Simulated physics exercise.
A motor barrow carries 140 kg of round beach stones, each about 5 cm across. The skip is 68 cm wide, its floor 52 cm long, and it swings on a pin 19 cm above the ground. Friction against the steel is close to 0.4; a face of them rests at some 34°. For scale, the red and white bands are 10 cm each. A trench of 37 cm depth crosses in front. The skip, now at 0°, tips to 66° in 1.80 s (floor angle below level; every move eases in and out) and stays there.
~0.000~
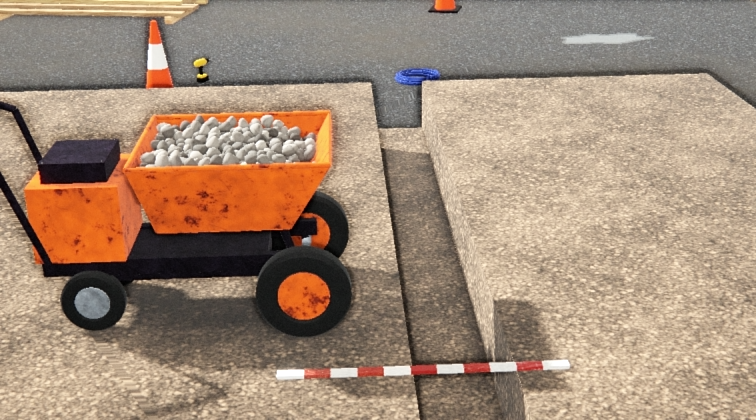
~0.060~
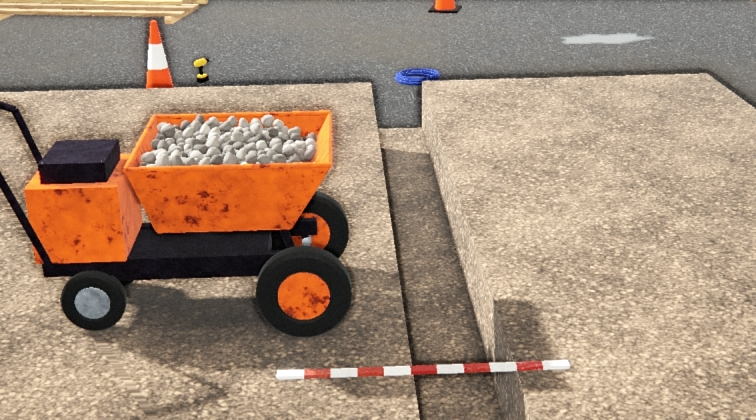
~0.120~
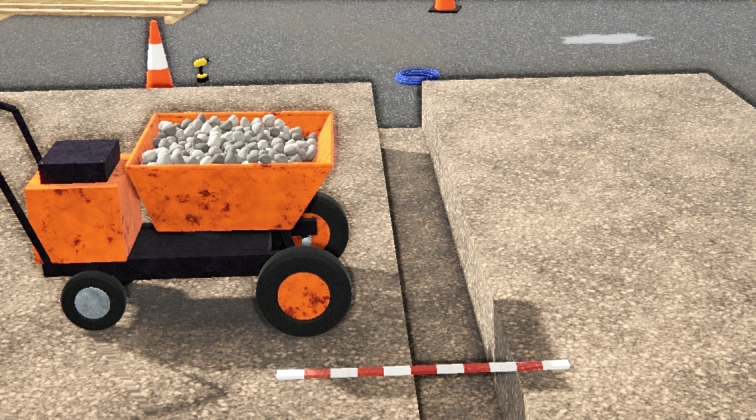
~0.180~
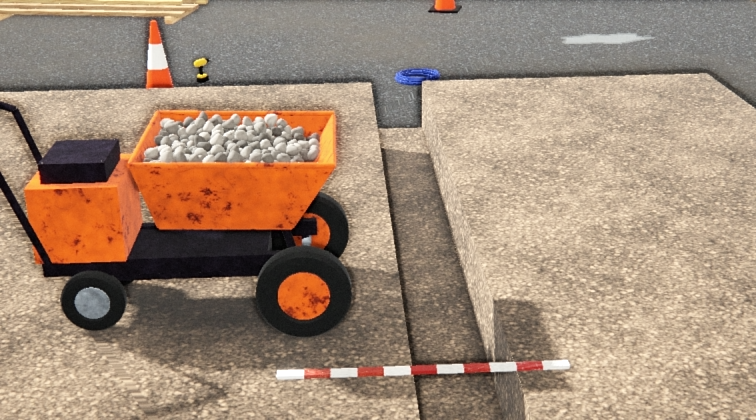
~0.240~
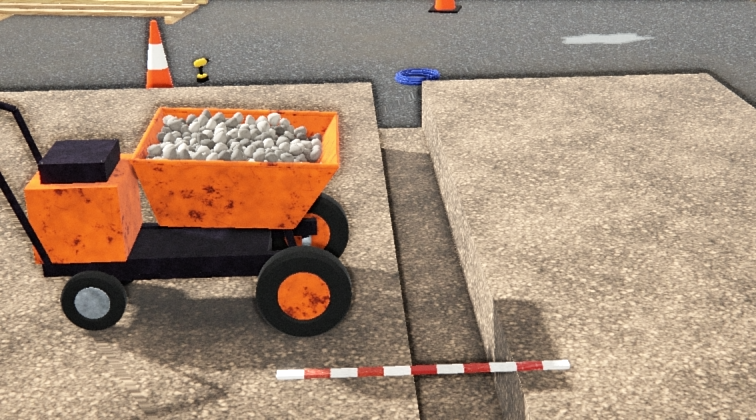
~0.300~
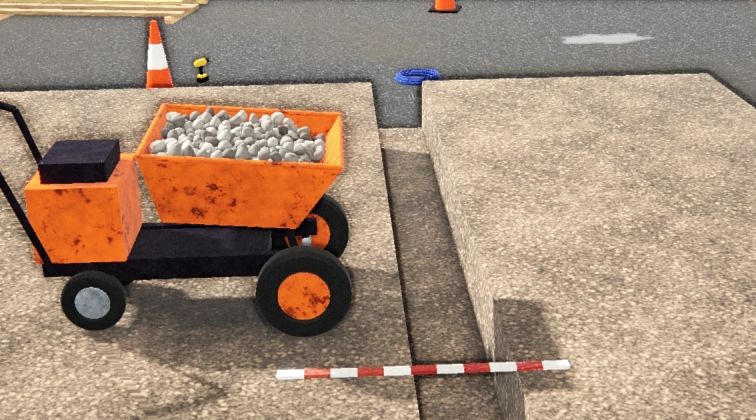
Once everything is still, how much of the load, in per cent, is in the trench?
Close to 70 in a hundred.
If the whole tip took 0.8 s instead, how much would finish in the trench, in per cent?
In that case some 50 per cent.
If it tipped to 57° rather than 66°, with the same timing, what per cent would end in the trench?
In that case some 50 per cent.
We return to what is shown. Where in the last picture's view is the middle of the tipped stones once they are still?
Near (464, 350).
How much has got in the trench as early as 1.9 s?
About 30 per cent by then.
After 1.4 s the floor is at 56°; 98 % in the skip, 2 % in the trench; the foremost stones are at (458, 263).
After 1.9 s the floor is at 66°; 58 % in the skip, 30 % in the trench, 13 % past the trench; the foremost stones are at (569, 278).
After 2.2 s the floor is at 66°; 37 % in the skip, 43 % in the trench, 20 % past the trench; the foremost stones are at (634, 282).
After 4.2 s the floor is at 66°; 10 % in the skip, 70 % in the trench, 20 % past the trench; the foremost stones are at (668, 288).
